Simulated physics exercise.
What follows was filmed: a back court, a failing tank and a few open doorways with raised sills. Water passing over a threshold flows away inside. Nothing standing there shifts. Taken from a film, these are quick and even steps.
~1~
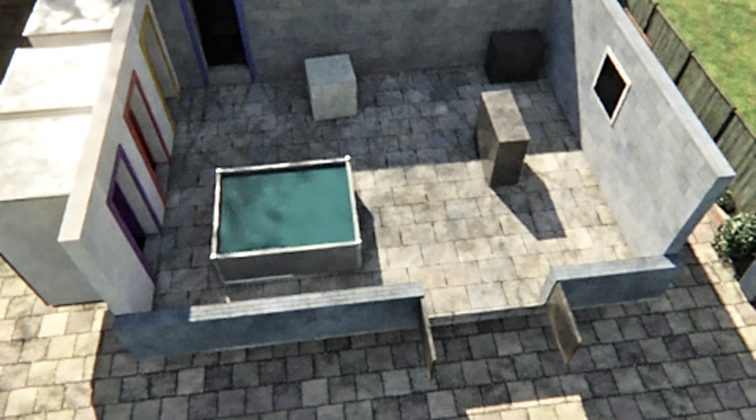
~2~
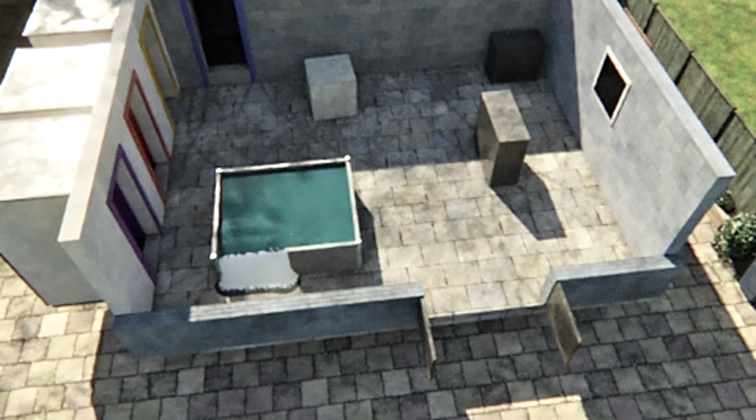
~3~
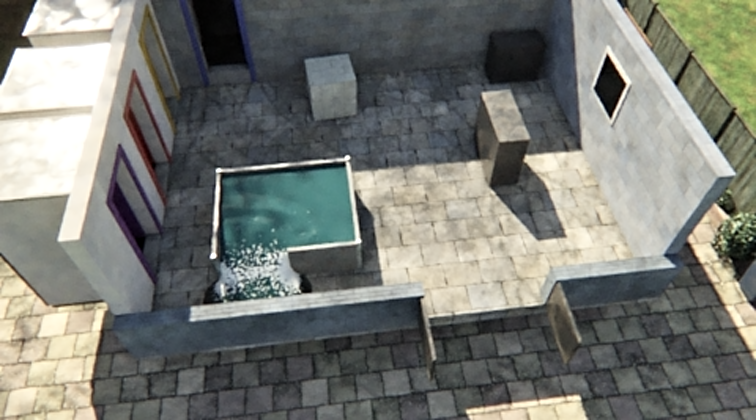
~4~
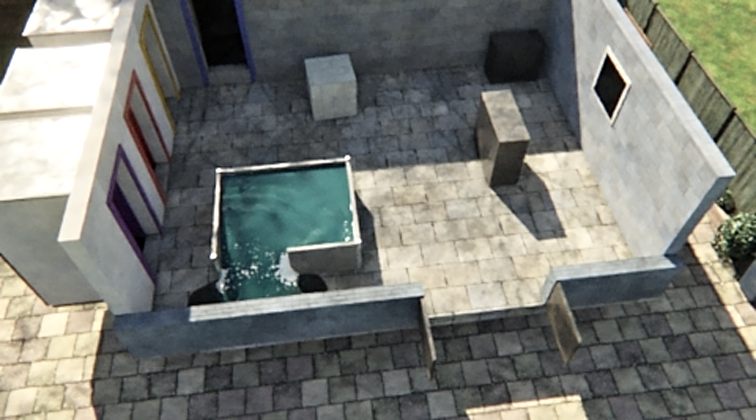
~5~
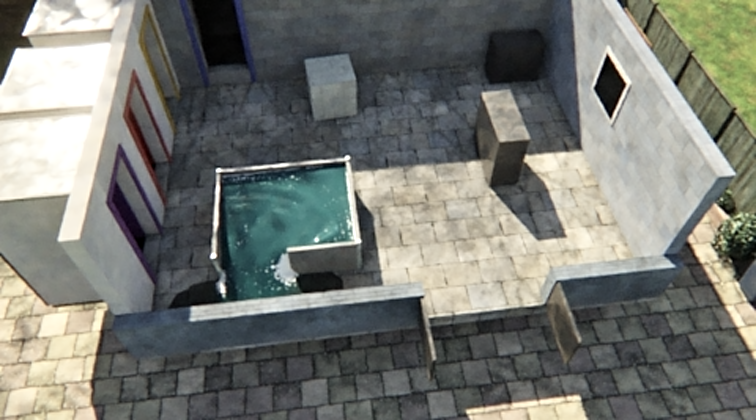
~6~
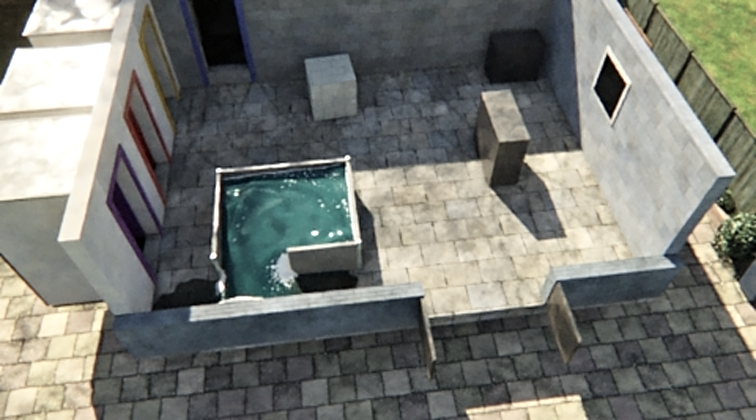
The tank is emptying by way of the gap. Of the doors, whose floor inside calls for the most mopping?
The floor behind the purple door.
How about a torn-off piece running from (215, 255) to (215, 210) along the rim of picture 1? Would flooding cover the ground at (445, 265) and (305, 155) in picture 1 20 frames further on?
Point one soaked, point two left dry.
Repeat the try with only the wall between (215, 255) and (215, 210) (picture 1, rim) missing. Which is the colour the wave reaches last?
Last of all, the blue one.
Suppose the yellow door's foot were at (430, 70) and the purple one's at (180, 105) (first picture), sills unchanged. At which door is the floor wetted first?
It's the door marked red that is first.
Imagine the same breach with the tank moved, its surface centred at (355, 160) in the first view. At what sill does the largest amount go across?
My answer is the purple-painted one.
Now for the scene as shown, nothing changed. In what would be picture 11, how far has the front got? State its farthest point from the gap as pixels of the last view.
Somewhere close to (457, 300).
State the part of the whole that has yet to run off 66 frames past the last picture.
Roughly 92 parts in every hundred.
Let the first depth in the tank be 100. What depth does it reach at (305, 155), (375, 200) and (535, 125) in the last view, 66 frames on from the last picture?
Going in order, roughly 4, 2 and 6 %.
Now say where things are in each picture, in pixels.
The first frame shows still water in the tank at (286, 208).
In the second frame, water pours out at (257, 270) and has run to (295, 282).
In the third frame, the front is at a hidden place, out from the gap at (257, 270).
In the fourth frame, water pours out at (257, 271) and has run to a hidden place.
In the fifth frame, water pours out at (257, 270) and has run to a hidden place.
In the sixth frame, the front is at a hidden place, out from the gap at (257, 270).
A moment on, water covers 10 % of the floor; yellow door not reached, purple door wet at the sill, nothing in, red door not reached, blue door not reached.
Next, water covers 25 % of the floor; yellow door not reached, purple door a trickle in, red door wet at the sill, nothing in, blue door not reached.
Then, water covers 50 % of the floor; yellow door wet at the sill, nothing in, purple door some in, red door wet at the sill, nothing in, blue door wet at the sill, nothing in.
Later, water covers 70 % of the floor; yellow door a trickle in, purple door some in, red door wet at the sill, nothing in, blue door wet at the sill, nothing in.
In the end, water covers 90 % of the floor; yellow door a trickle in, purple door a lot in, red door wet at the sill, nothing in, blue door wet at the sill, nothing in; the purple door has let in the most.
